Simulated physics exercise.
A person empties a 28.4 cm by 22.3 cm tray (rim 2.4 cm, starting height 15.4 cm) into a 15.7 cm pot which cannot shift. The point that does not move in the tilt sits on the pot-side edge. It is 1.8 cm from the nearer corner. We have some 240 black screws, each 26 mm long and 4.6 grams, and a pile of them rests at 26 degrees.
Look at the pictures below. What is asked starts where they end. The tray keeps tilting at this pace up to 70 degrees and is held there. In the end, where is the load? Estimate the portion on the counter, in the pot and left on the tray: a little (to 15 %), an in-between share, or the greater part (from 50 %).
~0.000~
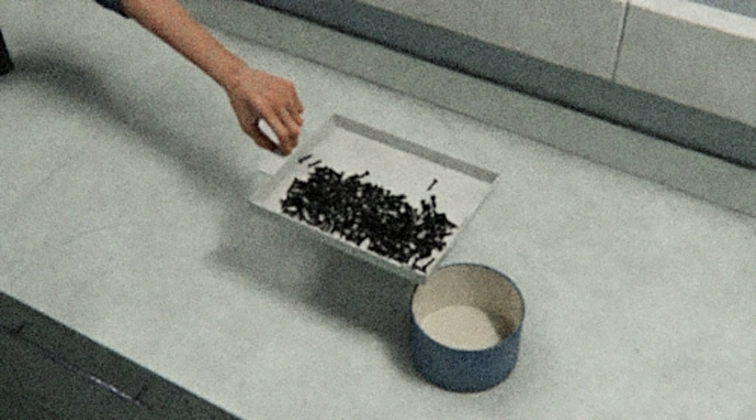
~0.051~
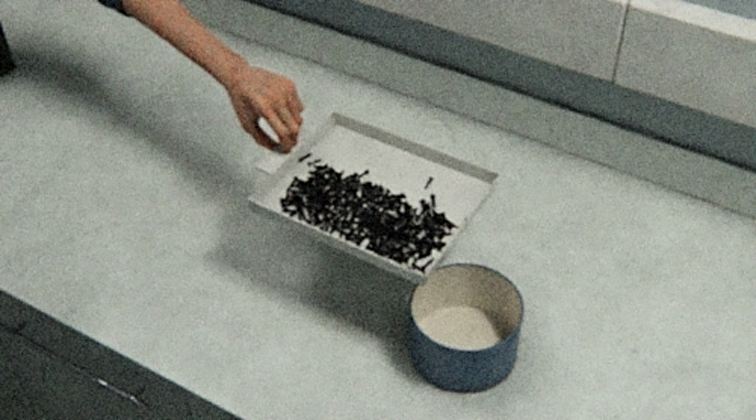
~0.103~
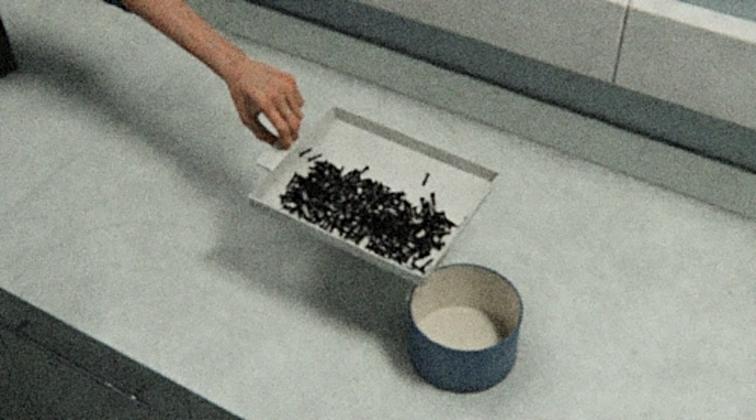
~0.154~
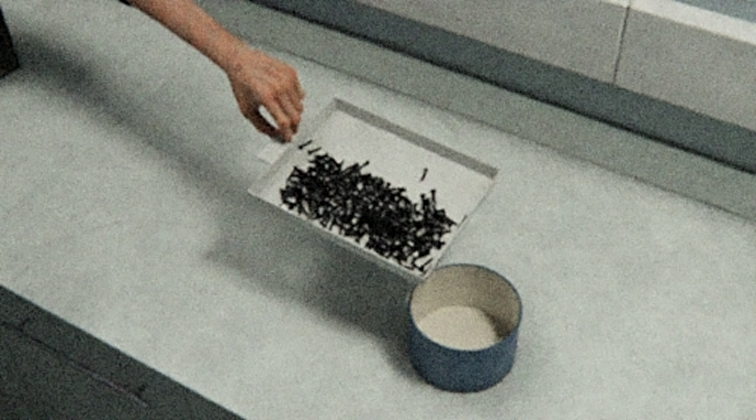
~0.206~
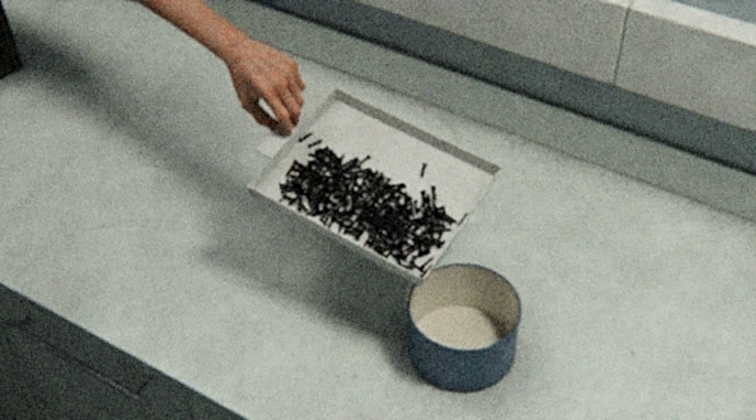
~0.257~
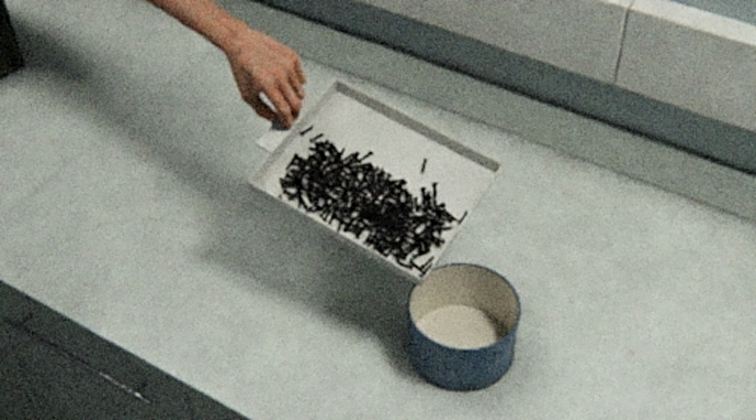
Counter: An in-between share; pot: An in-between share; left on the tray: An in-between share.
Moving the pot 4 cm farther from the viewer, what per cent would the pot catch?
In that case about 5 percent would end up there.
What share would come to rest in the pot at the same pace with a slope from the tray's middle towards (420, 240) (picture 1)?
Roughly 55 per cent.
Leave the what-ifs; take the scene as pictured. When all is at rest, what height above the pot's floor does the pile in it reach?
Some 2.5 cm up.
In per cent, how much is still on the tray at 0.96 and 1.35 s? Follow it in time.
In turn: 100, 65.
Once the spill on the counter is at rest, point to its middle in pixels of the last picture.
Around (408, 403).
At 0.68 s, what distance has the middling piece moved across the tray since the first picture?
Displacement on the tray: About 3 cm.
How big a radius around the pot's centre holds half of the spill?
14 cm.
After 0.68 s, tilt 40 degrees; the tray holds 100 %, the pot 0 %.
After 0.96 s, tilt 58 degrees; the tray holds 100 %, the pot 0 %.
Then, at 1.35 s, tilt 70 degrees; the tray holds 65 %, the pot 10 %.
In the end, at 2.4 s, counter 40 %, pot 35 %, tray 25 %.
